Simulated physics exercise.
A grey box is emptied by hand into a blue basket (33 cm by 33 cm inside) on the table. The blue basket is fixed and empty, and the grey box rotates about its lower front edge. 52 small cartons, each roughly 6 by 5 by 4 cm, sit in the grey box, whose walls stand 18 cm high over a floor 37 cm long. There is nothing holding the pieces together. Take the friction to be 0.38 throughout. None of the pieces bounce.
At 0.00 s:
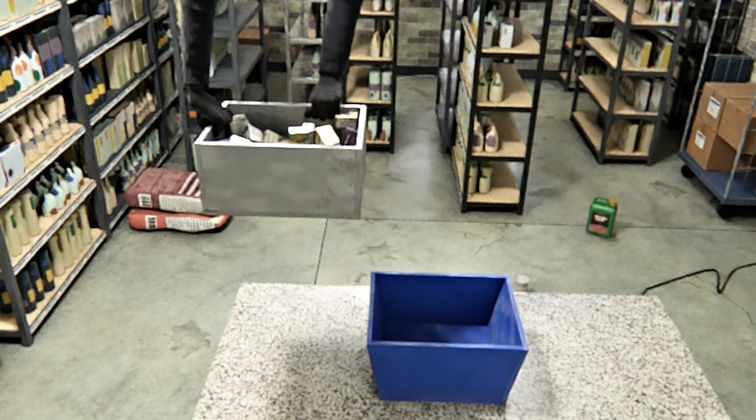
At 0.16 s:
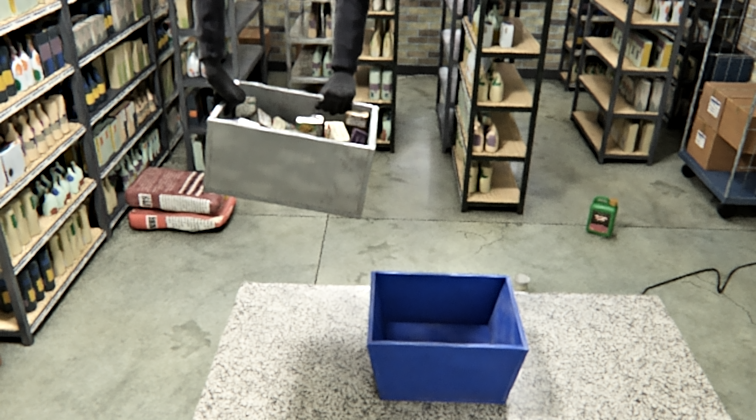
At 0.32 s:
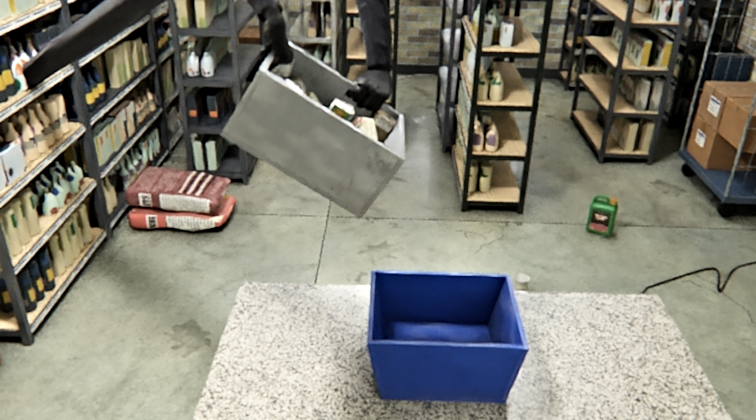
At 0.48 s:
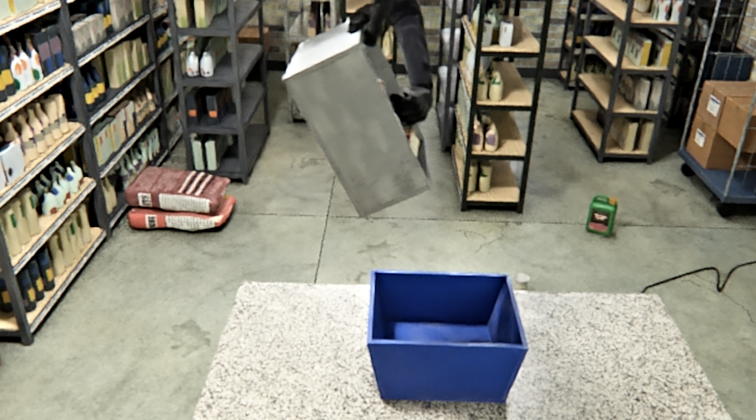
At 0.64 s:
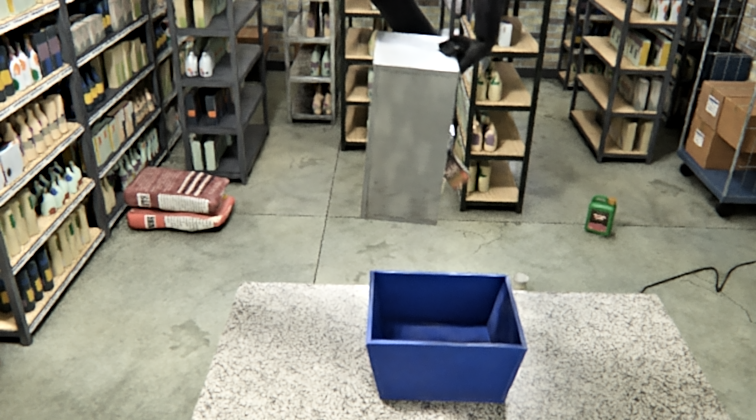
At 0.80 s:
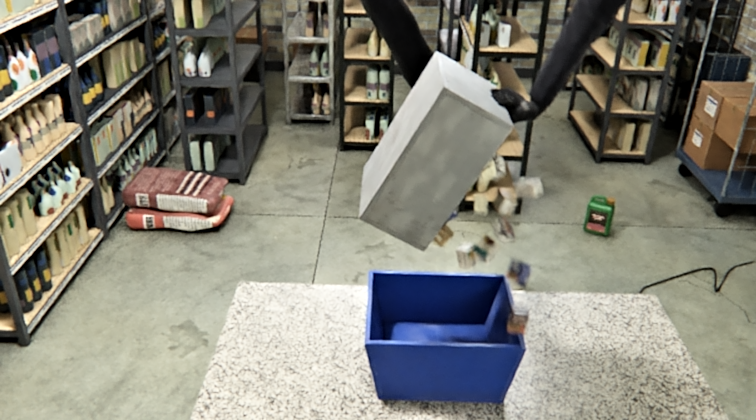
A grey box tilts over in gloved hands, and small cartons tumble toward a blue basket.
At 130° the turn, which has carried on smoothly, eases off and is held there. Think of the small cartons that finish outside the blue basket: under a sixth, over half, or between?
One sixth to one half of the load, outside the blue basket.
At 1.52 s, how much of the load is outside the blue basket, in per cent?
Close to 30 in a hundred.
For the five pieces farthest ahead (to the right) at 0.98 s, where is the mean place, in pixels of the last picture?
Mean place: Roughly (572, 346).
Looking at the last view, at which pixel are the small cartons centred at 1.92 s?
The centre sits near (476, 348).
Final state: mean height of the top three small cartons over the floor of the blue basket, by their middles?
Some 13 centimetres up.
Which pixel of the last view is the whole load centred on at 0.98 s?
Centre: About (470, 263).
After 0.98 s, tilt 130°; 10 still in the grey box, 5 in the blue basket, 5 outside the blue basket and 32 in the air.
After 1.20 s, tilt 130°; 33 in the blue basket, 15 outside the blue basket and 4 in the air.
After 1.52 s, tilt 130°; 37 in the blue basket and 15 outside the blue basket.
When it is over (at 1.92 s), 37 in the blue basket and 15 outside the blue basket. Asked share, 15 of 52, 29 per cent.
